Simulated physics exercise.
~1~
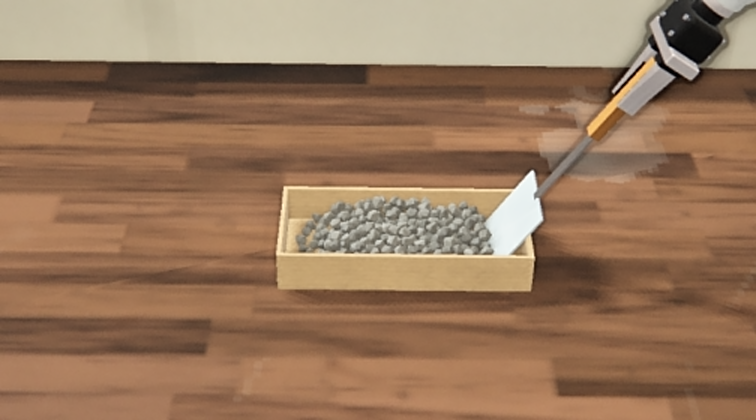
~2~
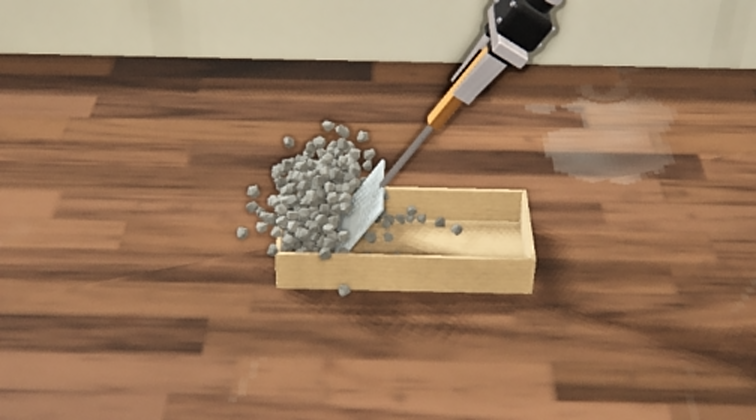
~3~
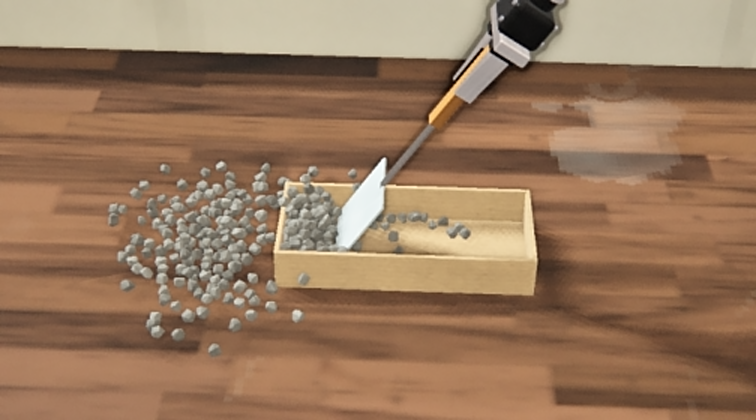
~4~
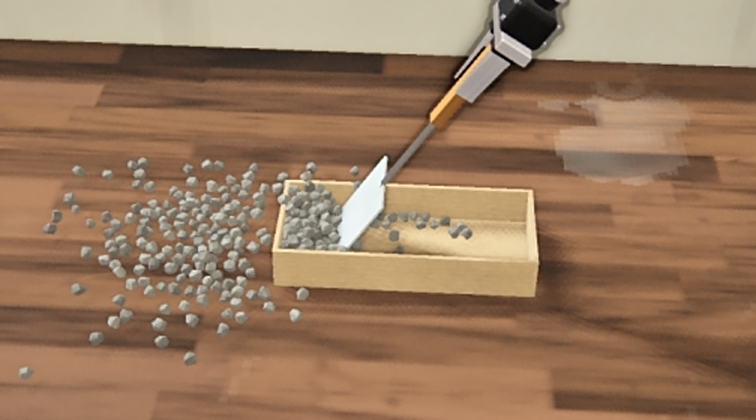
A heap of small grey pebbles fills much of a shallow, pale wooden tray on a brown wood-plank floor, seen from above at an angle, with a cream wall behind. A robotic arm reaches in from the upper right, holding a white paddle at the tray's right end. The paddle sweeps left, piling the pebbles up and over the left end. They spill out and scatter across the floor while the paddle stays put inside the tray. Finally, about half lie spread to the left, with the rest mostly packed against the tray's left end and a few behind the blade.
